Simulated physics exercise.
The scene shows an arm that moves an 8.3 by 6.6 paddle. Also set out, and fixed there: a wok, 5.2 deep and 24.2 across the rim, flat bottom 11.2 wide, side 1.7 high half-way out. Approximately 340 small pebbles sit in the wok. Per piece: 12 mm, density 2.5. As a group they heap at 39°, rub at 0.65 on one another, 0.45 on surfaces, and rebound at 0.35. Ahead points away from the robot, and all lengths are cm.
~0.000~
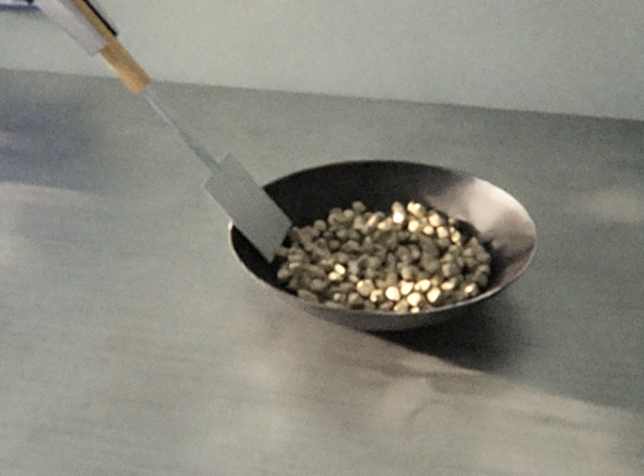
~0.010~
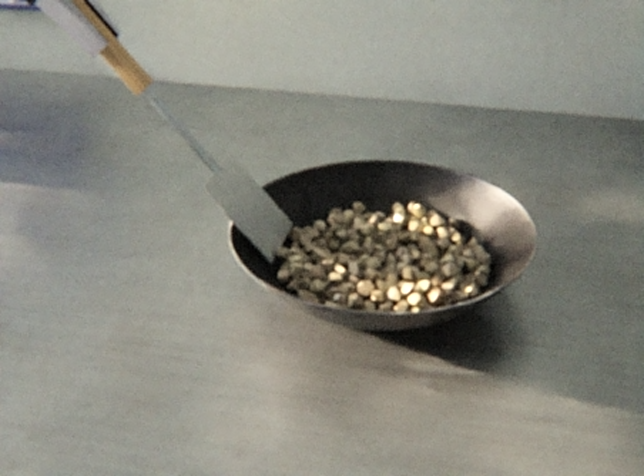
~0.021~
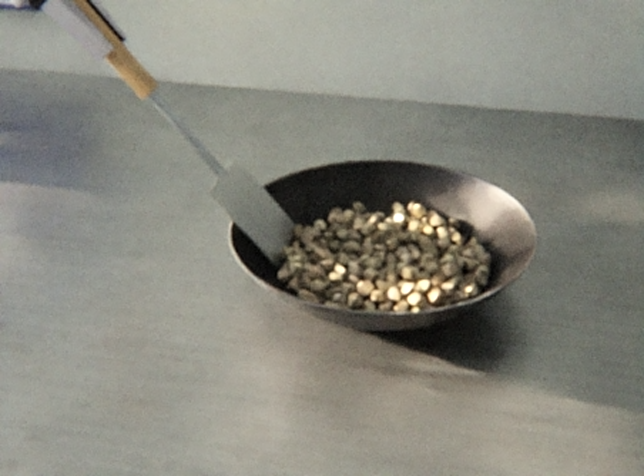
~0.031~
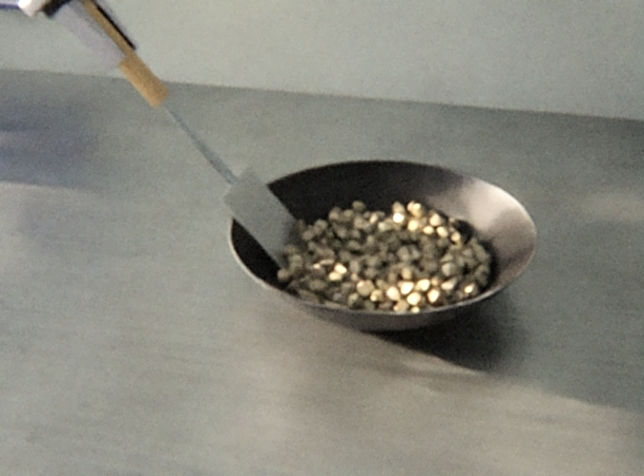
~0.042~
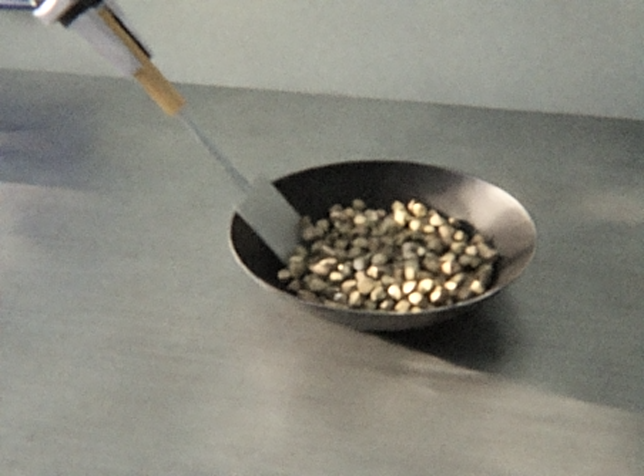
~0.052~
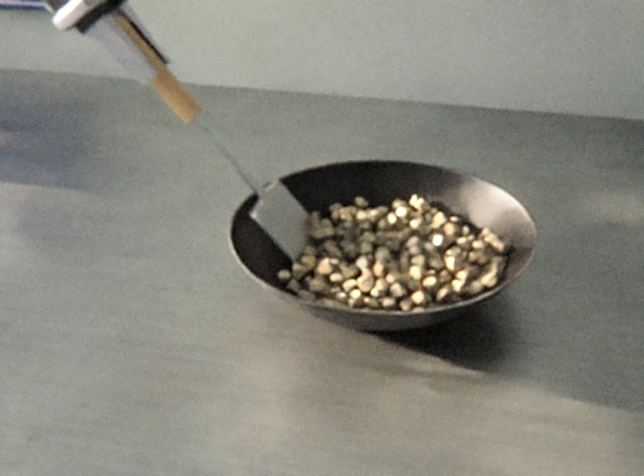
On a grey tabletop, a robot arm's flat paddle pushing slowly rightward into small pebbles in a dark wok, shifting them slightly.
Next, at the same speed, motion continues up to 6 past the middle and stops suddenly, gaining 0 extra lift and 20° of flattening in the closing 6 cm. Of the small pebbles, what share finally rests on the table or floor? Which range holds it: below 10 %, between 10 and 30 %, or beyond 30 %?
The range between 10 and 30 %.
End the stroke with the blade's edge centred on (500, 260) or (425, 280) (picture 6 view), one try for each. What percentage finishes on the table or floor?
Respectively some 50 and 10 percent end on the table or floor.
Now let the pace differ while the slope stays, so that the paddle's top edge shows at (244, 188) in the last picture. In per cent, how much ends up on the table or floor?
About 5 percent.
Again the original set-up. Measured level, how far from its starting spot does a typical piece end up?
Roughly 6 cm.
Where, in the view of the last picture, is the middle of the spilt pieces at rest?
(618, 299).
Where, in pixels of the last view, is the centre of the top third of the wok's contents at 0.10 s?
(450, 249).
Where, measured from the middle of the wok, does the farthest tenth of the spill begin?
Distance from centre: Approx. 30 cm.
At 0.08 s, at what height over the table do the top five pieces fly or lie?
They are around 6 cm up.
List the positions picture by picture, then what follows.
The first picture shows the paddle top edge at (215, 168), sloping 50°; upper third of the load around (383, 259), from x 285 to 485, top at y 210; 338 in the wok.
The second picture shows the paddle top edge at (216, 169), sloping 50°; upper third of the load around (387, 260), from x 285 to 485, top at y 210.
The third picture shows the paddle top edge at (222, 173), sloping 50°; upper third of the load around (387, 260), from x 285 to 485, top at y 210.
The fourth picture shows the paddle top edge at (233, 181), sloping 50°; upper third of the load around (382, 255), from x 285 to 485, top at y 210.
The fifth picture shows the paddle top edge at (248, 189), sloping 50°; upper third of the load around (389, 253), from x 285 to 490, top at y 205.
The sixth picture shows the paddle top edge at (264, 195), sloping 50°; upper third of the load around (397, 257), from x 285 to 500, top at y 205; 338 in the wok.
After 0.08 s, sloping 50°, highest piece 6 above the table; 338 in the wok.
After 0.10 s, sloping 44°, highest piece 9 above the table; 332 in the wok, 6 on the blade or in flight.
After 0.32 s, sloping 30°, highest piece 12 above the table; 272 in the wok, 61 on the table or floor, 5 on the blade or in flight.
After 1.37 s, sloping 30°, highest piece 6 above the table; 271 in the wok, 67 on the table or floor.
In the end, 271 in the wok, 67 on the table or floor. That is 20 % on the table or floor.
